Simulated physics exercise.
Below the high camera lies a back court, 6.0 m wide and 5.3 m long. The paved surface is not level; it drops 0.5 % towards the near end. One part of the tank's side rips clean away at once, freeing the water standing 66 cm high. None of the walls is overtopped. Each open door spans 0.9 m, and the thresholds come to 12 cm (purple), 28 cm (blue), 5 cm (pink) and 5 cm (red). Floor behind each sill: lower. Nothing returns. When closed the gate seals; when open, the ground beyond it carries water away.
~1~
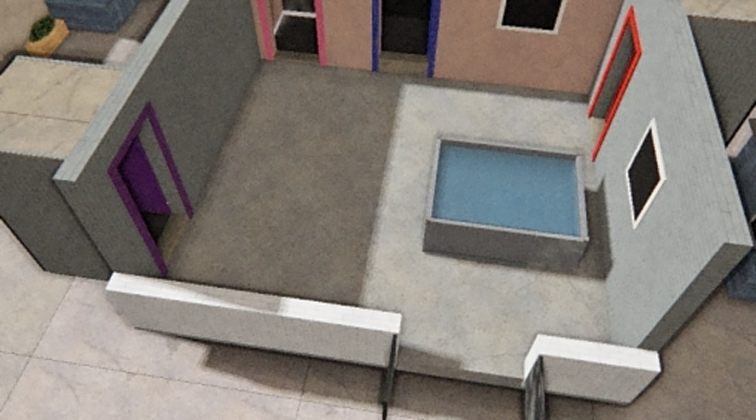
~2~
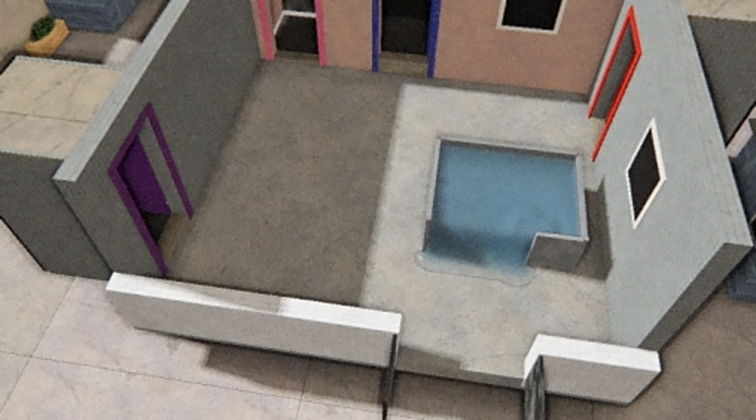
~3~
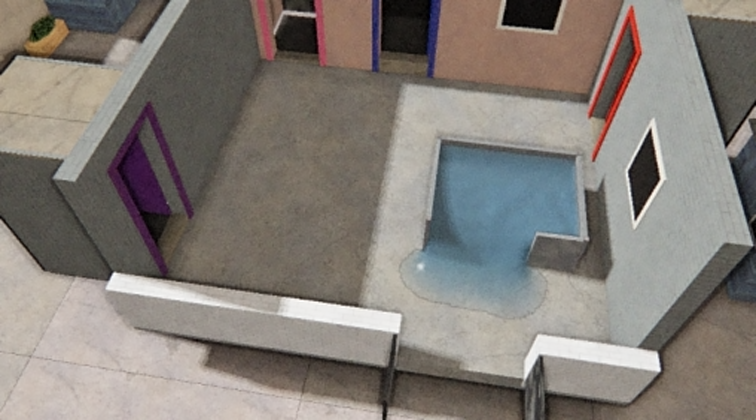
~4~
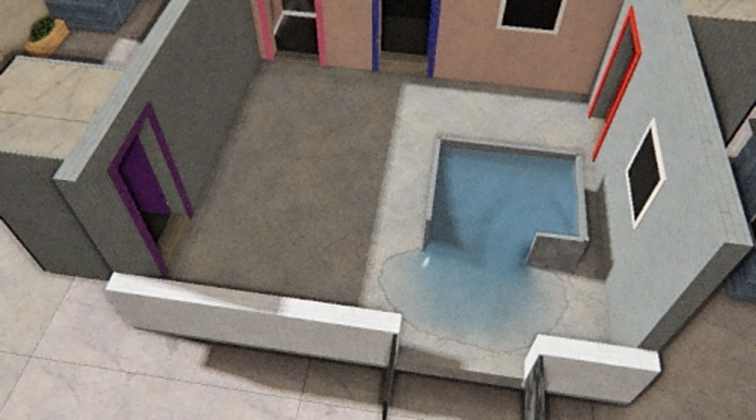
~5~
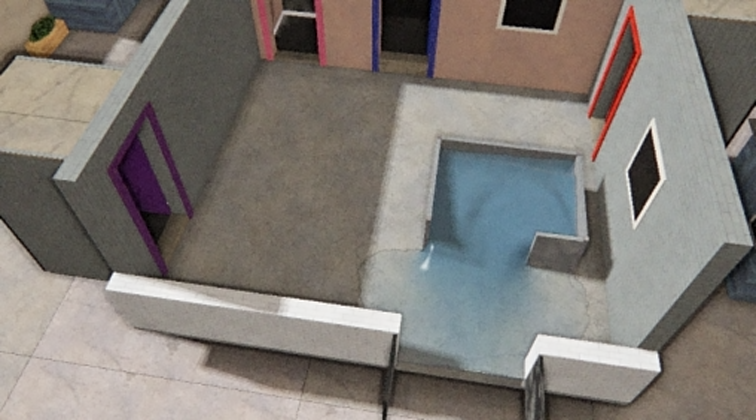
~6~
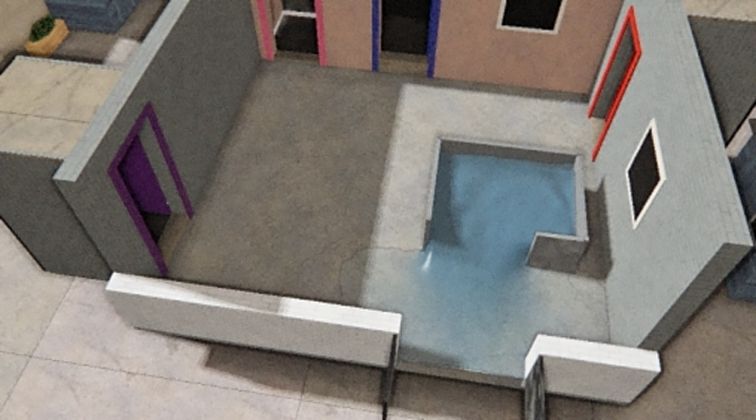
The front side of a raised water tank in a walled courtyard broke open, and blue water poured through the gap, spreading across the pale paving towards the low white wall and its opening.
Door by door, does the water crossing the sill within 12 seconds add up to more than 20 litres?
The purple door remains within the limit; the blue door remains within the limit; the pink door remains within the limit; the red door remains within the limit.
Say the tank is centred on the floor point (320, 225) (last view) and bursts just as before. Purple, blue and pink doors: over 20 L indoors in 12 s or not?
Well, purple ends up beyond the mark, blue ends up inside the mark and pink ends up beyond the mark.
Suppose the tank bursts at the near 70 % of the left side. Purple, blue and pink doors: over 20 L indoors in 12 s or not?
Then it goes purple too high, blue fine, pink too high.
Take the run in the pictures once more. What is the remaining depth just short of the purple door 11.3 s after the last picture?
About 2.5 cm.
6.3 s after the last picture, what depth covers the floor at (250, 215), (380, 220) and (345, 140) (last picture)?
I'd read it as roughly 3, 0 and 1 cm, in that order.
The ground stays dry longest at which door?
Result: Blue door.
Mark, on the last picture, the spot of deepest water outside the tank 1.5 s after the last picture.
Location: Approx. (392, 340).
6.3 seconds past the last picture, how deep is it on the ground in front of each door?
Readings (cm): Purple = 5; blue = 0; pink = 5; red = 2.
Then, 0.7 s after the last picture water covers 20 % of the floor and is deepest (30 cm) near (378, 338); purple door not reached, blue door not reached, pink door not reached, red door not reached.
Then, 1.5 s after the last picture water covers 25 % of the floor and is deepest (23 cm) near (392, 340); purple door not reached, blue door not reached, pink door not reached, red door not reached.
Then, 2.8 s after the last picture water covers 35 % of the floor and is deepest (16 cm) near (165, 306); purple door 12 cm at the sill, 4 L in, blue door not reached, pink door not reached, red door not reached.
Then, 6.3 s after the last picture water covers 65 % of the floor and is deepest (6 cm) near (153, 304); purple door 5 cm at the sill, 5 L in, blue door not reached, pink door 5 cm at the sill, 0 L in, red door 2 cm at the sill, 0 L in.
Then, 11.3 s after the last picture water covers 85 % of the floor and is deepest (4 cm) near (442, 161); purple door 2 cm at the sill, 5 L in, blue door 2 cm at the sill, 0 L in, pink door 2 cm at the sill, 0 L in, red door 1 cm at the sill, 0 L in.
